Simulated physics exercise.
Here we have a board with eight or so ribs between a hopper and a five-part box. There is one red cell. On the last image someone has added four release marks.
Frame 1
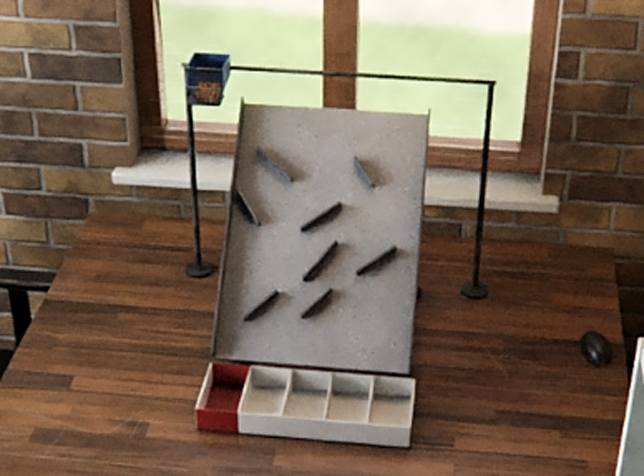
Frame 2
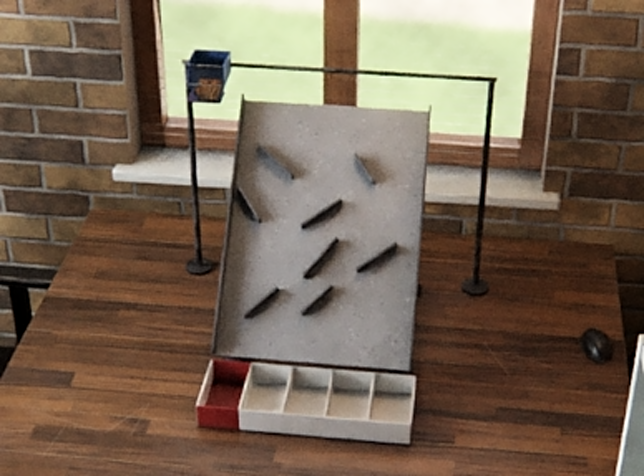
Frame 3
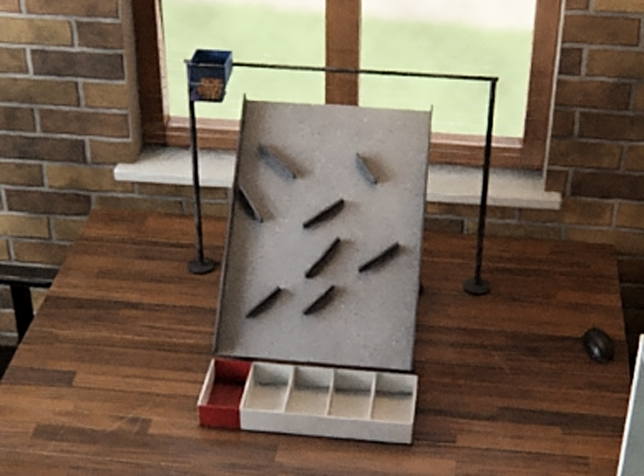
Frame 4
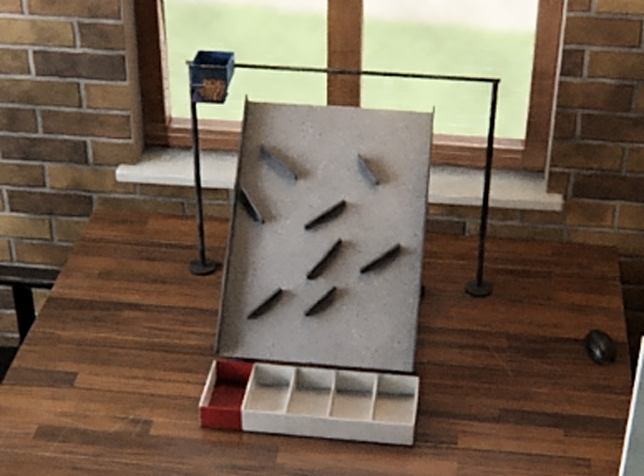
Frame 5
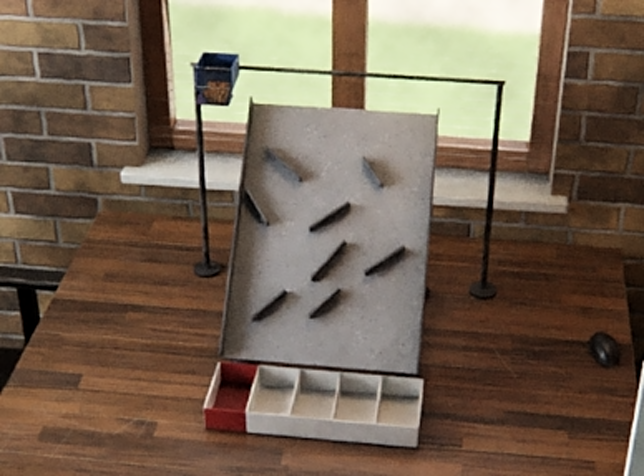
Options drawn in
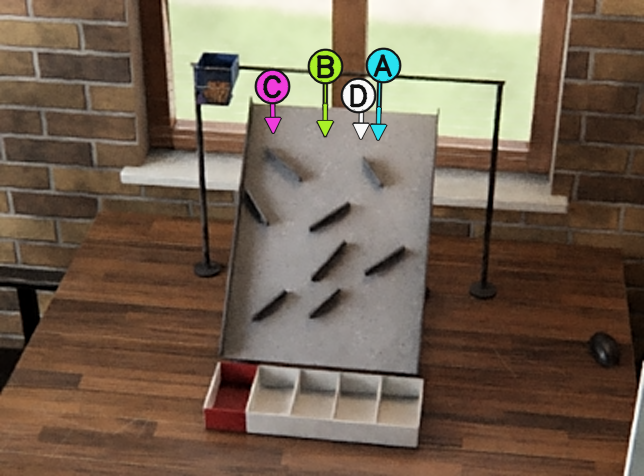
A tilted grey board with dark ribs standing motionless on a wooden table, between a small blue hopper and a five-part box.
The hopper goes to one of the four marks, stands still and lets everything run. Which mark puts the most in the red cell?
The answer is mark B.
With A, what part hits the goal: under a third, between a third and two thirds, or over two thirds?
Under a third.
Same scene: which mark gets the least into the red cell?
It is A.
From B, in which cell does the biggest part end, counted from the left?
It is the first one.
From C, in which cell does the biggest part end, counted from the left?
The first.
On the marked copy, mark A meets the board at (378, 134); mark B meets the board at (325, 130); mark C meets the board at (273, 127); mark D meets the board at (361, 133).
Choosing A, about a tenth in the red cell, the larger part in other cells.
Choosing B, roughly two thirds in the red cell, roughly a quarter in other cells, about a tenth held on the board.
Choosing C, roughly half in the red cell, roughly a third in other cells, roughly a quarter held on the board.
Choosing D, roughly half in the red cell, roughly half in other cells, just a few held on the board.
